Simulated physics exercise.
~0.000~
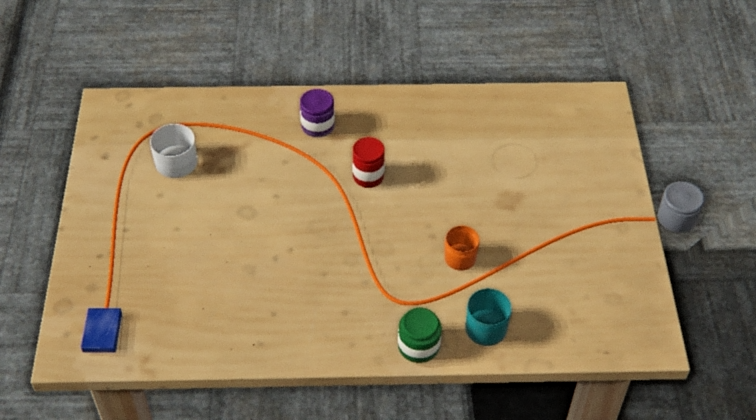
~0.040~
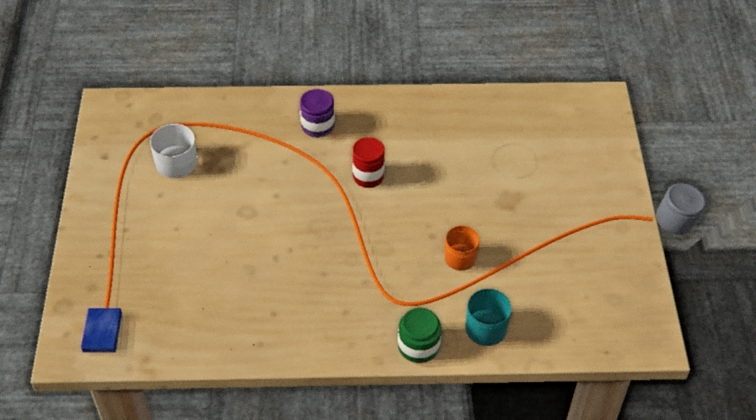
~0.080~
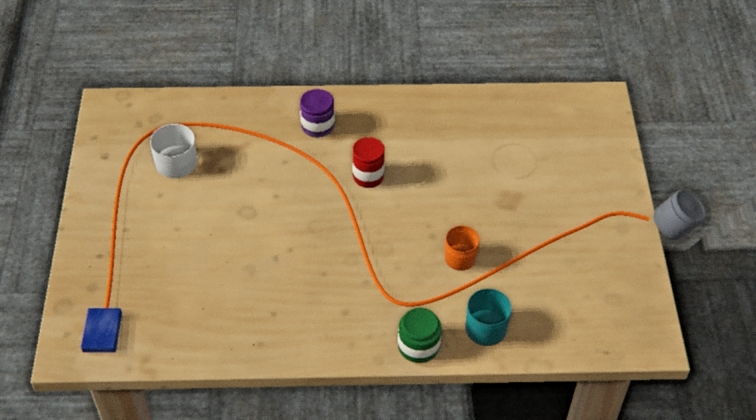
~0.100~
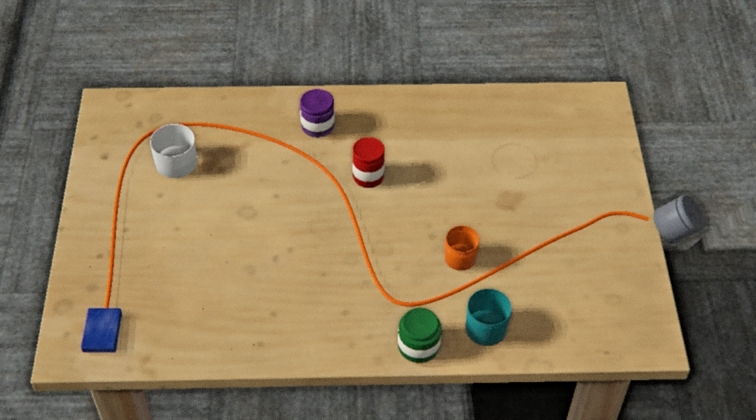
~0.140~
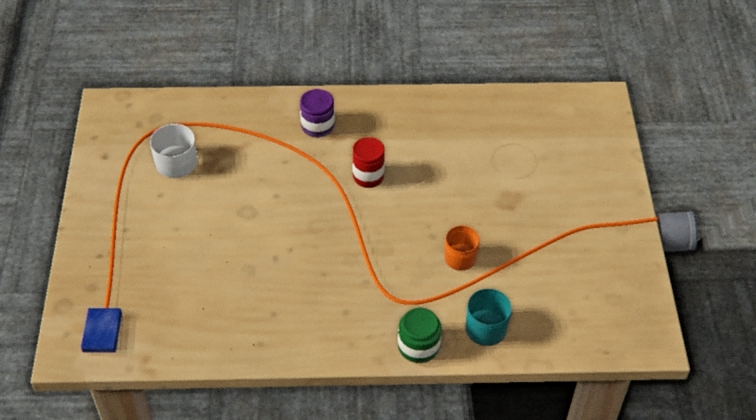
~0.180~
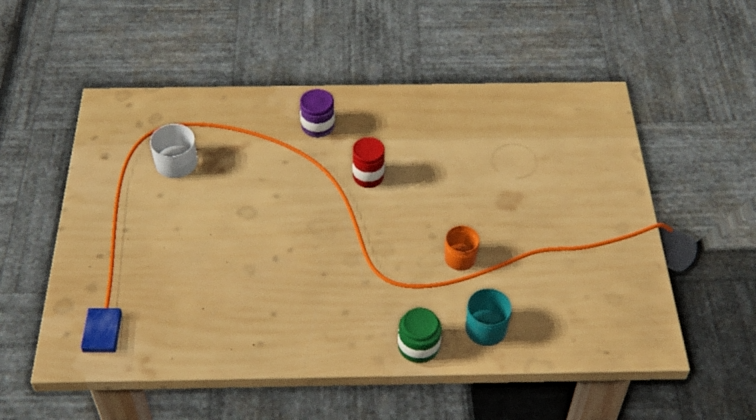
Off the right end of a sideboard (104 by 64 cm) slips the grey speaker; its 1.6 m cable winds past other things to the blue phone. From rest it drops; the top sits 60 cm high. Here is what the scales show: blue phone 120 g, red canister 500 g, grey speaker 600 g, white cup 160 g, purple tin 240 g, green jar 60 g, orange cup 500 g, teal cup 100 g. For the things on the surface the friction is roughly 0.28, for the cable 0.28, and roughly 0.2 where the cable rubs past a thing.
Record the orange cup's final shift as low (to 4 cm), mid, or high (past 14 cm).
Recorded: Low.
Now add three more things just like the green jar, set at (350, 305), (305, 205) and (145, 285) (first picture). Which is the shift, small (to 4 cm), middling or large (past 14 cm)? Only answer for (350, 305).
At that spot the shift is slight.
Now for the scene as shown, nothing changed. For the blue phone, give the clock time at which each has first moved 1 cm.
For the blue phone, 0.32 seconds.
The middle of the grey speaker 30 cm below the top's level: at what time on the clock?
It gets there at roughly 0.30 s.
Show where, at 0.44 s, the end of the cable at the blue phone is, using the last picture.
Look around (131, 266) and you'll see it.
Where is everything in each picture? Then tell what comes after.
Shows, orange cup (462, 239); cable runs through (576, 231) (416, 303) (334, 179) (114, 232), in the first picture.
Shows, grey speaker (684, 198); cable runs through (575, 231) (334, 179) (114, 232), in the second picture.
Shows, grey speaker (680, 215); cable runs through (575, 230) (334, 179) (114, 232), in the third picture.
Shows, grey speaker (679, 220); cable runs through (575, 230) (334, 179) (114, 232), in the fourth picture.
Shows, grey speaker (676, 232); cable runs through (577, 230) (334, 179) (114, 232), in the fifth picture.
Shows, orange cup (462, 239); cable runs through (609, 242) (434, 285) (333, 180) (114, 232), in the sixth picture.
By 0.4 s, the cable's tail end at (131, 266); white cup 19 cm off its start, blue phone 9 cm off its start, grey speaker over the edge.
By 0.7 s, the cable's tail end at (189, 245); white cup 44 cm off its start, blue phone 22 cm off its start, grey speaker over the edge.
By 0.9 s, the cable's tail end at (191, 244); white cup over the edge, blue phone 24 cm off its start at (185, 221), grey speaker over the edge.
By 1.2 s, the cable's tail end at (191, 244); white cup over the edge, blue phone 24 cm off its start, grey speaker over the edge.
By 2.4 s, the cable's tail end at (191, 244); orange cup 0 cm off its start at (464, 237), white cup over the edge, blue phone 24 cm off its start at (185, 221), grey speaker over the edge.
